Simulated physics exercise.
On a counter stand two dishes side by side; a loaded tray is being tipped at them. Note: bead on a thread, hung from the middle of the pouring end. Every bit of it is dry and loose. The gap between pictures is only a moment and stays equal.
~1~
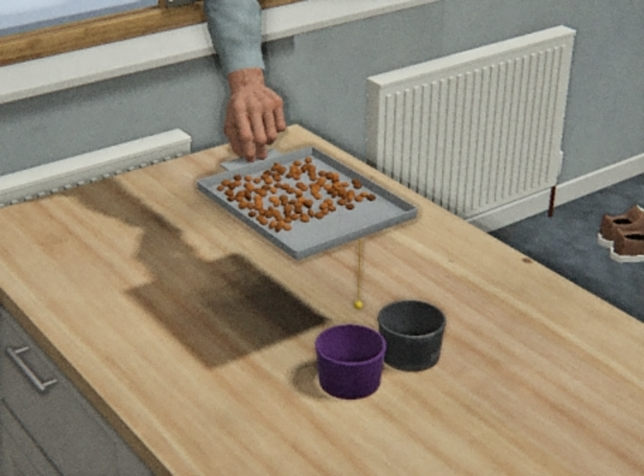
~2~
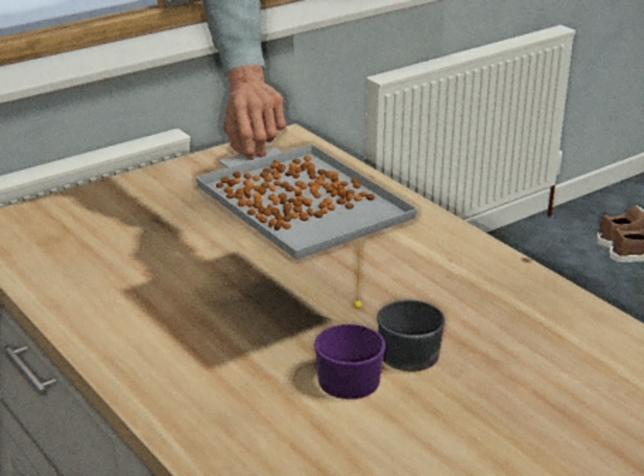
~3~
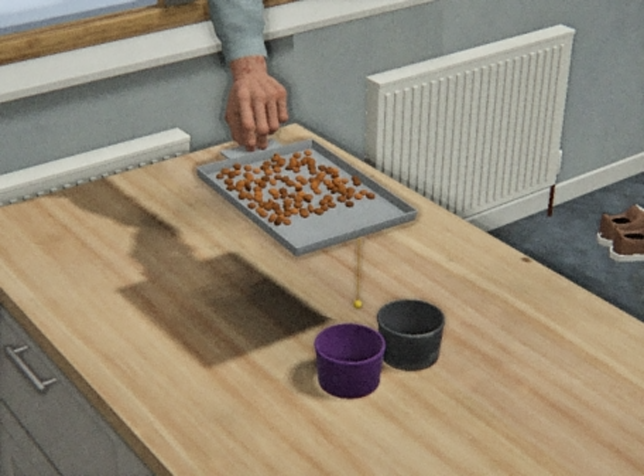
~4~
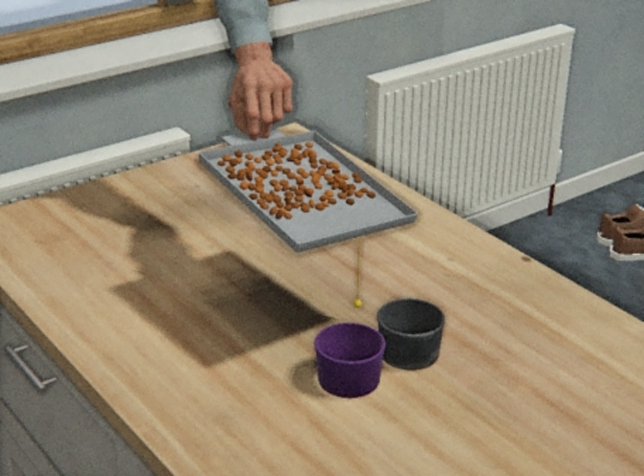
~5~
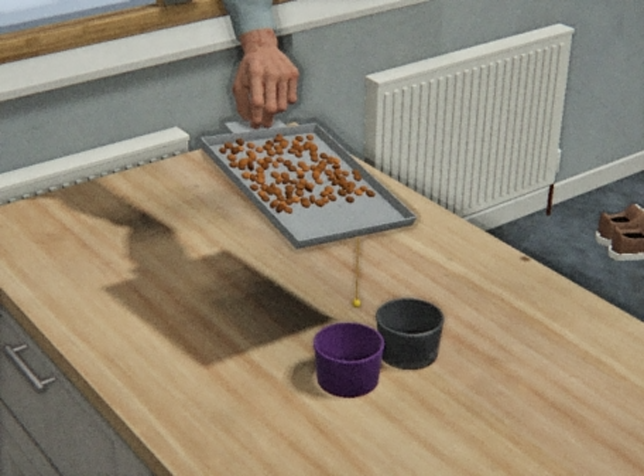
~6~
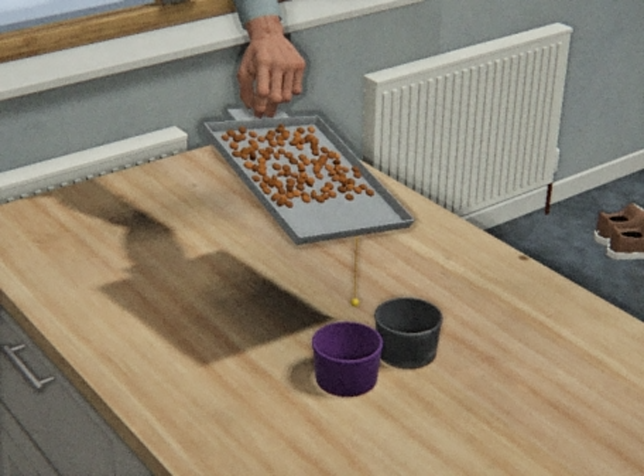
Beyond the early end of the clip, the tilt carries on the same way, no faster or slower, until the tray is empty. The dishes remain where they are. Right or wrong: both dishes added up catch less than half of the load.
Right, they catch less than half.
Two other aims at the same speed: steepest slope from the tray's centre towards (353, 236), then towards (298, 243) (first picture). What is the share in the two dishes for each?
Well, 80 percent for one and then 10 percent for the other.
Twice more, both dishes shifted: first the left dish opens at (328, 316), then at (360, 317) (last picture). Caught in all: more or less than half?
In the first position past half, in the second past half.
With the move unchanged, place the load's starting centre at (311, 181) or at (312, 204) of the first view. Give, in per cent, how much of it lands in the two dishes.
Estimate: 20 % first, 30 % second.
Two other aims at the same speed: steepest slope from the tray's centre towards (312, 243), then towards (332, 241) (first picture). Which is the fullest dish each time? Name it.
Outcome by order - one: Left side; two: Left side.
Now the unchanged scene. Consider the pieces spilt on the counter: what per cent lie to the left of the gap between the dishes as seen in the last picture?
Reading: Around 20 %.
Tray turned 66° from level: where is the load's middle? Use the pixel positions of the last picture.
The load is centred about (388, 217).
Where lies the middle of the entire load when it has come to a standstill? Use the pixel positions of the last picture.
Resting centre, last picture - approx. (408, 327).
Just after the last frame, tray tipped steeply; almost all on the tray; about a tenth in the air.
A moment on, tray tipped past a quarter turn; about a tenth on the tray; roughly a quarter in the right dish; roughly two thirds outside both; about a tenth in the air.
Further on, tray tipped past a quarter turn; roughly a quarter in the right dish; the larger part outside both.
When it is over, tray tipped past a quarter turn; not one in the left dish; roughly a quarter in the right dish; the larger part outside both.
